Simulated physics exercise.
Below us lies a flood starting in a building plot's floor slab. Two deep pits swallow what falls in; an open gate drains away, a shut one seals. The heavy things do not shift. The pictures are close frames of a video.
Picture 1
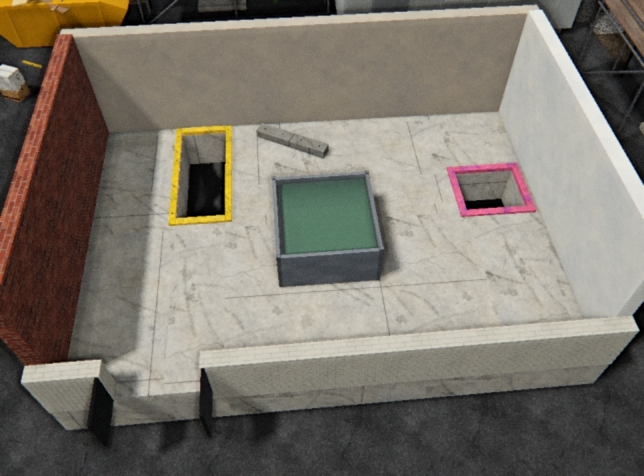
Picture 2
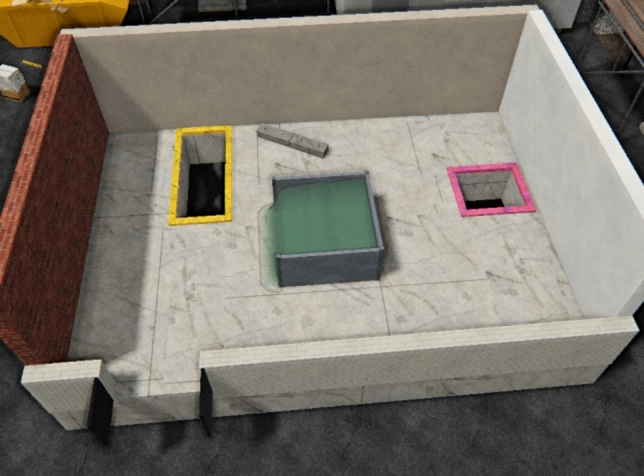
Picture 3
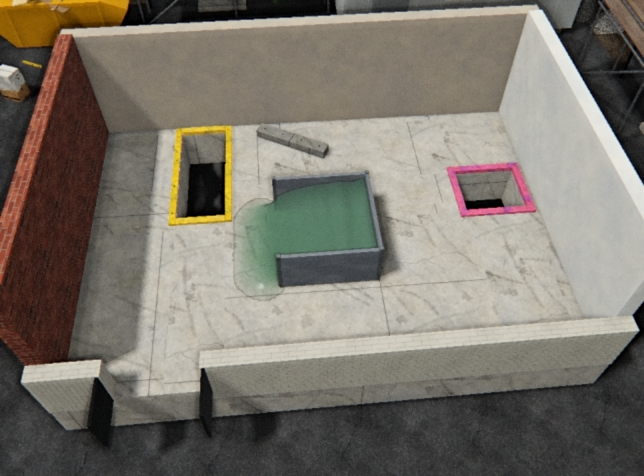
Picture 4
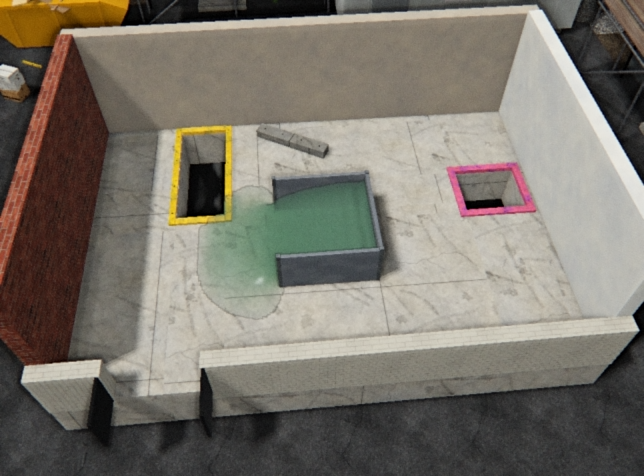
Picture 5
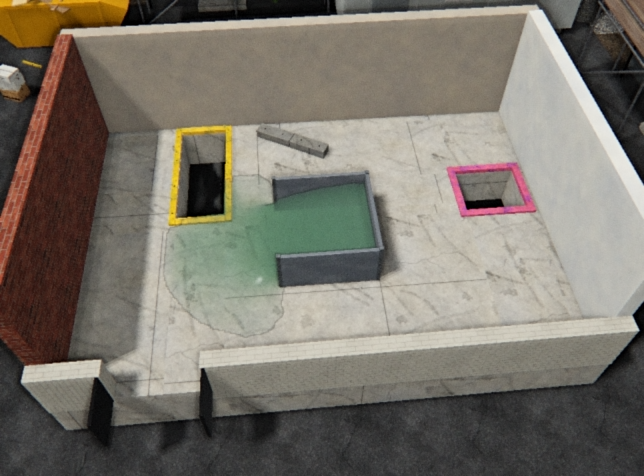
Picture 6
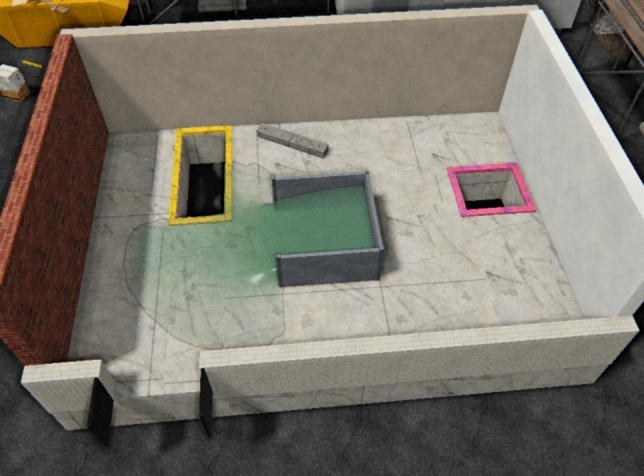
A grey-walled square tank of green liquid stands in the middle of a pale marble floor, seen from a high, fixed viewpoint above a walled, roofless plot. A yellow-edged pit lies to its left, a pink-edged one to its right, with a grey block behind and a brick-red wall at far left. The tank's left side opens and green liquid pours out, spreading leftward in a thinning, rounded sheet past the yellow pit's near edge.
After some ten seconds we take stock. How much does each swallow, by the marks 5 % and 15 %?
The gate takes above 15 %; the yellow pit takes above 15 %; the pink pit takes not even 5 %.
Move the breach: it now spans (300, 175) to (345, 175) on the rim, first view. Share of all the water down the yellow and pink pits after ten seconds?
Parts in a hundred: Yellow 25, pink 15.
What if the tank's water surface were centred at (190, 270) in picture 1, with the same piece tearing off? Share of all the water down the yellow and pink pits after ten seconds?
In per cent: Yellow 30, pink 0.
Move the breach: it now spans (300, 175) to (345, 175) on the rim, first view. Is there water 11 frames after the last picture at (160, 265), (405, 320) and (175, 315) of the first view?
As listed: Dry, free of water, no water.
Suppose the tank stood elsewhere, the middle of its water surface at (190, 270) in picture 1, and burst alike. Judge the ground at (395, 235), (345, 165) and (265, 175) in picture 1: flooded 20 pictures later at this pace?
In that order: Not flooded, clear, dry.
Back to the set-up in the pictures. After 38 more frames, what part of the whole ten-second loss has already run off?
I make it 80 per cent.
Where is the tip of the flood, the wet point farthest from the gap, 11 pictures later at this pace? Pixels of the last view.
Close to (110, 135).
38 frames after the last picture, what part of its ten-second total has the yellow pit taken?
About 85 per cent.
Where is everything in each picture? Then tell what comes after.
The first frame shows the tank at (325, 215) is whole and still.
In the second frame, water pours out at (280, 238) and has run to a hidden place.
In the third frame, the front is at (257, 202), out from the gap at (280, 239).
In the fourth frame, the front is at (233, 196), out from the gap at (280, 240).
In the fifth frame, the front is at (174, 228), out from the gap at (280, 240).
In the sixth frame, water pours out at (280, 240) and has run to (133, 242).
A moment on, water covers 30 % of the floor; the gate 0 %, the yellow pit 7 %, the pink pit 0 %.
Next, water covers 35 % of the floor; the gate 2 %, the yellow pit 12 %, the pink pit 0 %.
Then, water covers 40 % of the floor; the gate 7 %, the yellow pit 15 %, the pink pit 0 %.
Later, water covers 60 % of the floor; the gate 14 %, the yellow pit 19 %, the pink pit 0 %.
In the end, water covers 70 % of the floor; the gate 18 %, the yellow pit 23 %, the pink pit 0 %.
